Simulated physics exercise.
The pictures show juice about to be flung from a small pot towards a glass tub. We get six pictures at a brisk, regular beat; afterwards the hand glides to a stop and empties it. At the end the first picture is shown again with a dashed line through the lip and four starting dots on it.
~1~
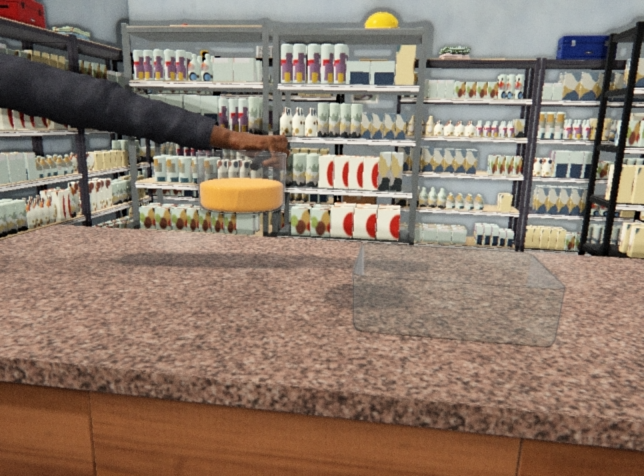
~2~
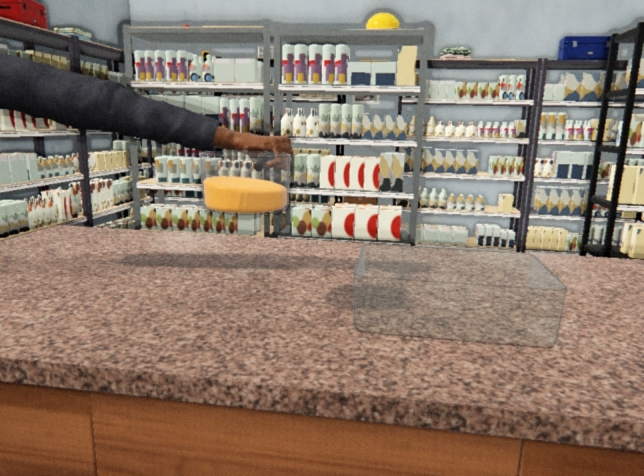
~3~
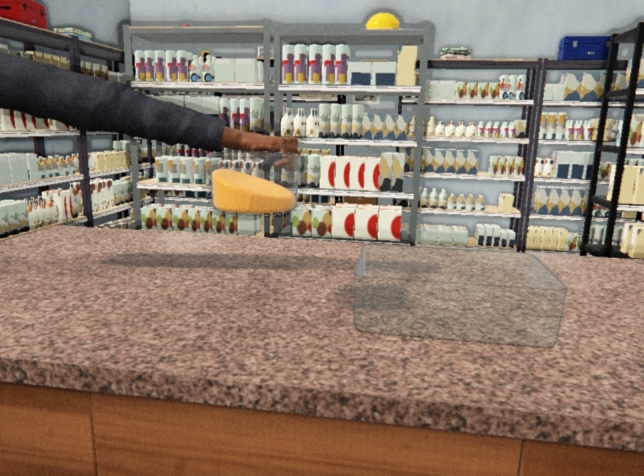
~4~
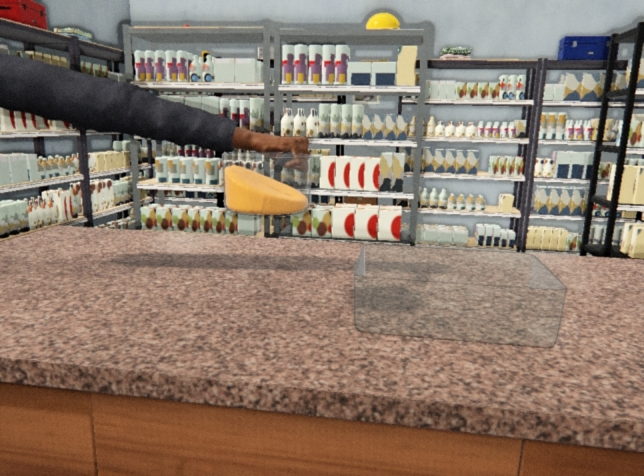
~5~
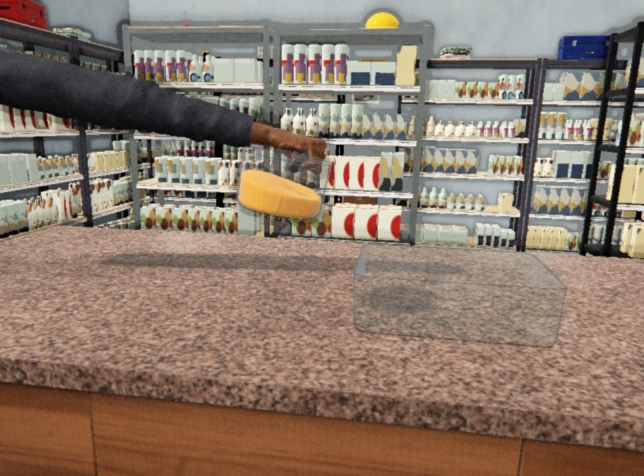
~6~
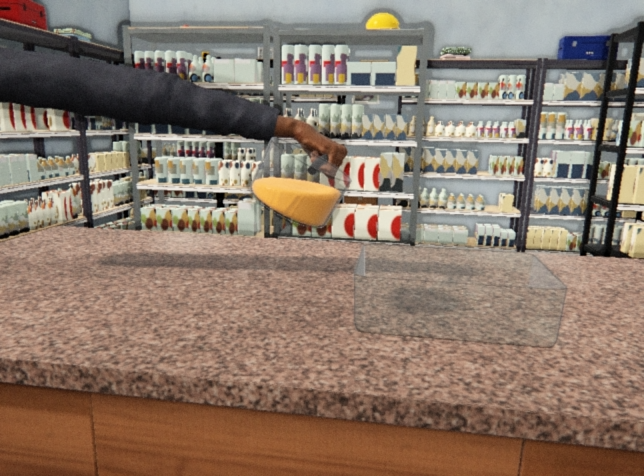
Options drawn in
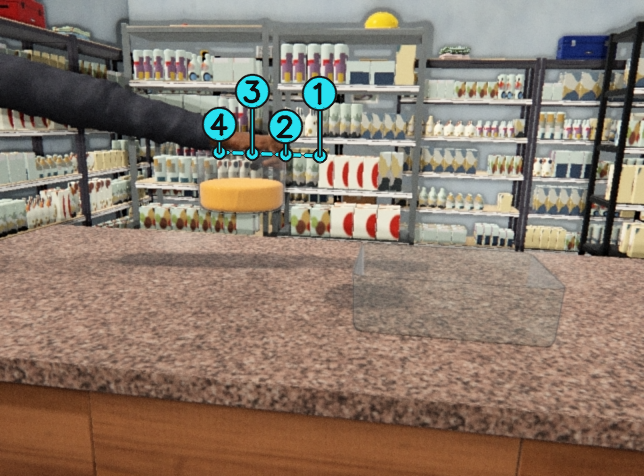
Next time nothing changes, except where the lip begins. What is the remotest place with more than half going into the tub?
The limit is 3.
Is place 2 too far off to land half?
No.
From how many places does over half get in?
Three of the four.
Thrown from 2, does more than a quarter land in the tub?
Yes.
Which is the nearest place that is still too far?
That would be 4.
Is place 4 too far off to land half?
Yes.
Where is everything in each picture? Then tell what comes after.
The first picture shows upright, lip at (283, 154); tub from (352, 329) to (554, 346); nothing has left yet.
The second picture shows upright, lip at (287, 155); nothing has left yet.
The third picture shows upright, lip at (296, 155); nothing has left yet.
The fourth picture shows upright, lip at (310, 156); nothing has left yet.
The fifth picture shows tipped about 9°, lip at (329, 163); nothing has left yet.
The sixth picture shows tipped about 27°, lip at (350, 180); nothing has left yet.
In cyan, 1 at (319, 155); 2 at (285, 154); 3 at (252, 153); 4 at (219, 152).
Choosing 1, about 80 % lands in the tub, 2 % falls short and 18 % goes beside or beyond.
Choosing 2, about 86 % lands in the tub, 3 % falls short and 10 % goes beside or beyond.
Choosing 3, about 73 % lands in the tub, 21 % falls short and 7 % goes beside or beyond.
Choosing 4, about 16 % lands in the tub, 82 % falls short.
